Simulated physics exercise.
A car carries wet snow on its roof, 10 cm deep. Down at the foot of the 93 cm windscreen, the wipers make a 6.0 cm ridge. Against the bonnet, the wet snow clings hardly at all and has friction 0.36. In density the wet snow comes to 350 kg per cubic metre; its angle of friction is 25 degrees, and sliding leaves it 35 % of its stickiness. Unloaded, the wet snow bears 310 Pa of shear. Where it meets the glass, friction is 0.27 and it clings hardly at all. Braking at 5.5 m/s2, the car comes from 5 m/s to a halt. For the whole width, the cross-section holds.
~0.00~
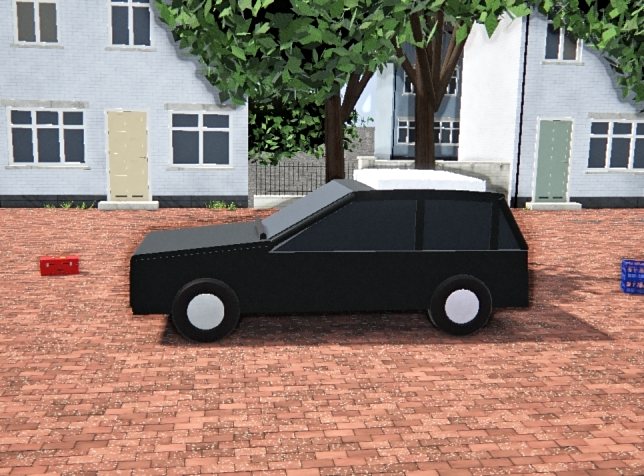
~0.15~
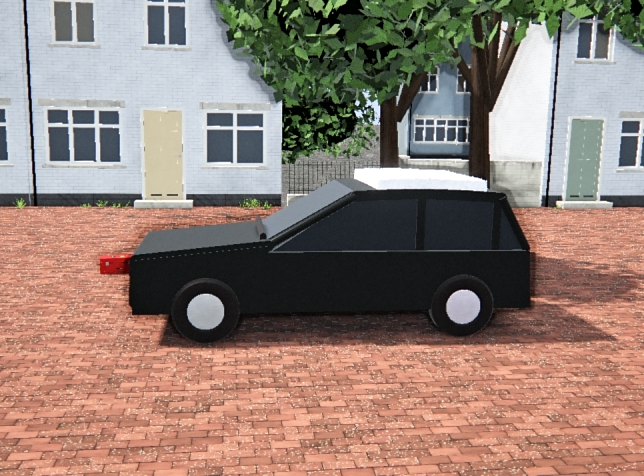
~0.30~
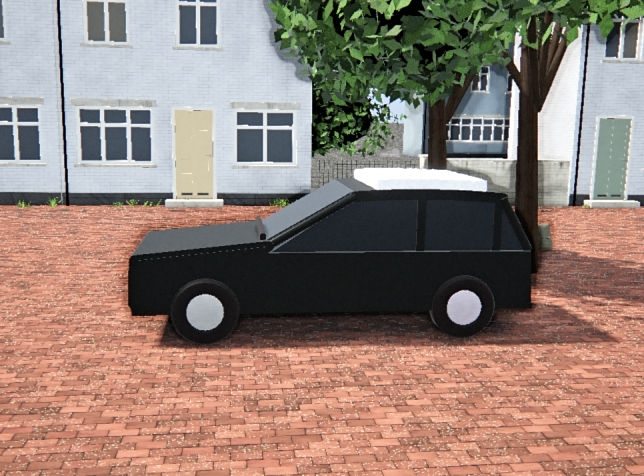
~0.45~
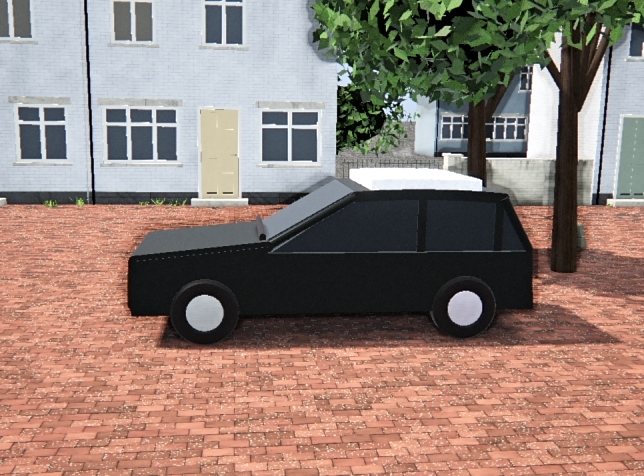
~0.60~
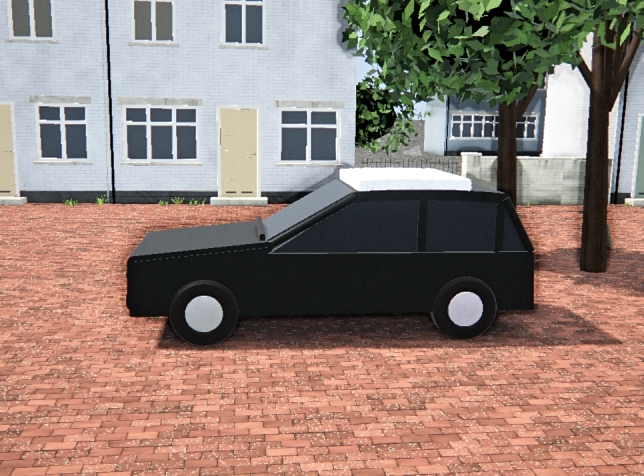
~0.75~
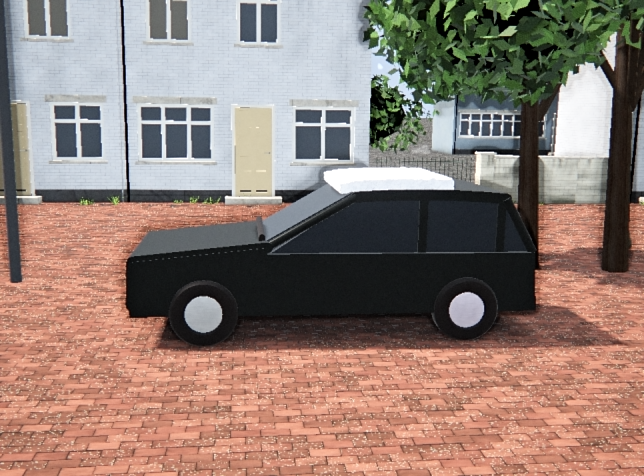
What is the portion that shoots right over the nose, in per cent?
About 4 %.
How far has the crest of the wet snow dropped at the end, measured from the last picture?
Around 40 centimetres, give or take.
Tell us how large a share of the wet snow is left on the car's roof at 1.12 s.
I'd say close to 25 per cent.
By 1.12 s, 23 % of the snow is on the roof, 69 % on the glass, 8 % on the bonnet and none has gone off the nose.
By 1.55 s, none of the snow is on the roof, 29 % on the glass, 71 % on the bonnet and none has gone off the nose.
By 1.98 s, none of the snow is on the roof, 21 % on the glass, 76 % on the bonnet and 2 % has gone off the nose.
By 2.41 s, none of the snow is on the roof, 21 % on the glass, 75 % on the bonnet and 4 % has gone off the nose.
By 2.51 s, at the end, none of the snow is on the roof, 21 % on the glass, 75 % on the bonnet and 4 % has gone off the nose.
